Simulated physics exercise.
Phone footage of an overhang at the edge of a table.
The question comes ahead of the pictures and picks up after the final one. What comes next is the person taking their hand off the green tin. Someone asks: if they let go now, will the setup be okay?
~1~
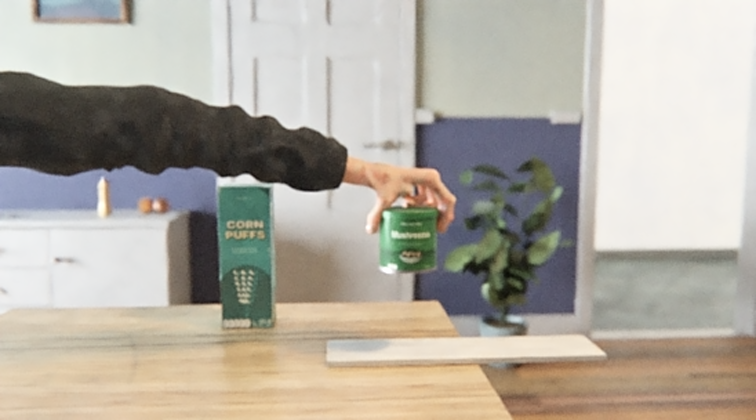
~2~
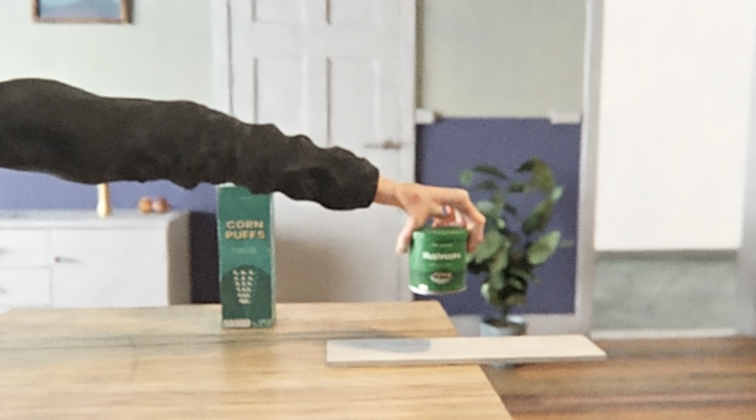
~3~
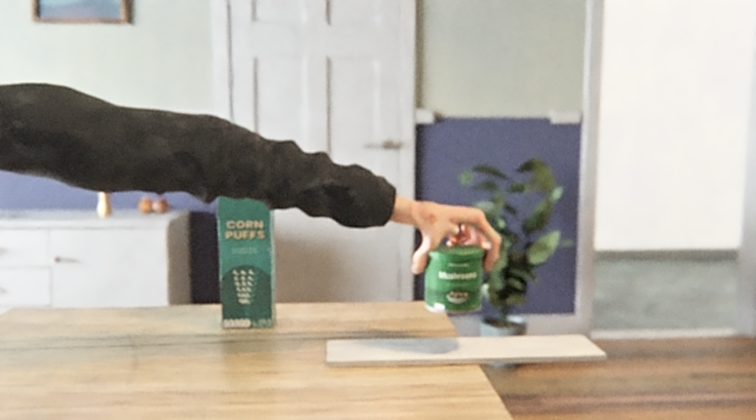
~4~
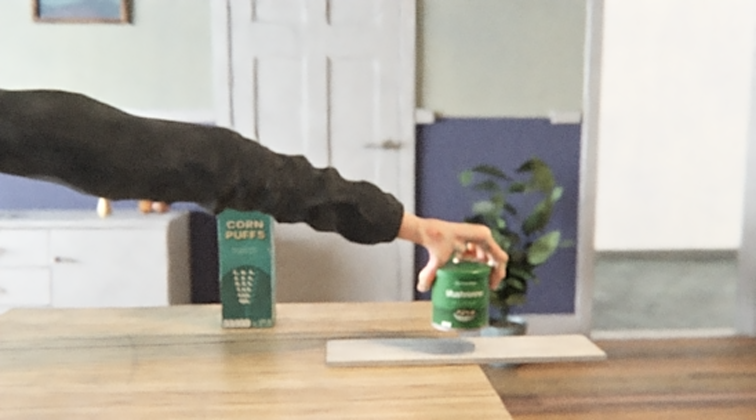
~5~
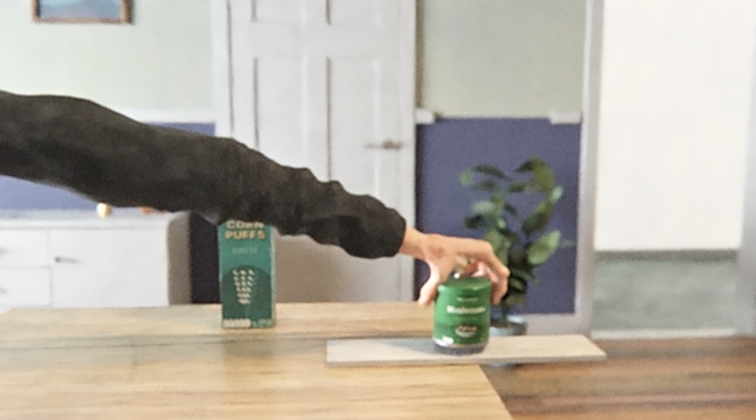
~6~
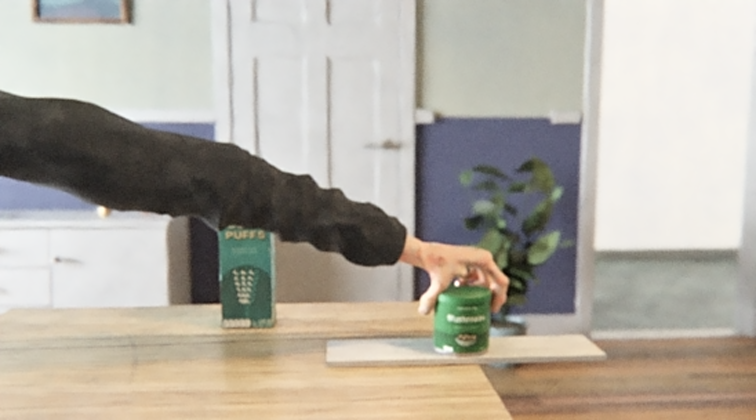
I expect the balance to last.
Then, 0.80 s on from there, no change.
Then, 1.70 s on from there, green tin resting near (462, 319).
In the end, all 3 unmoved. At the end, from the last picture's camera, green tin near (462, 319). The board keeps its balance.
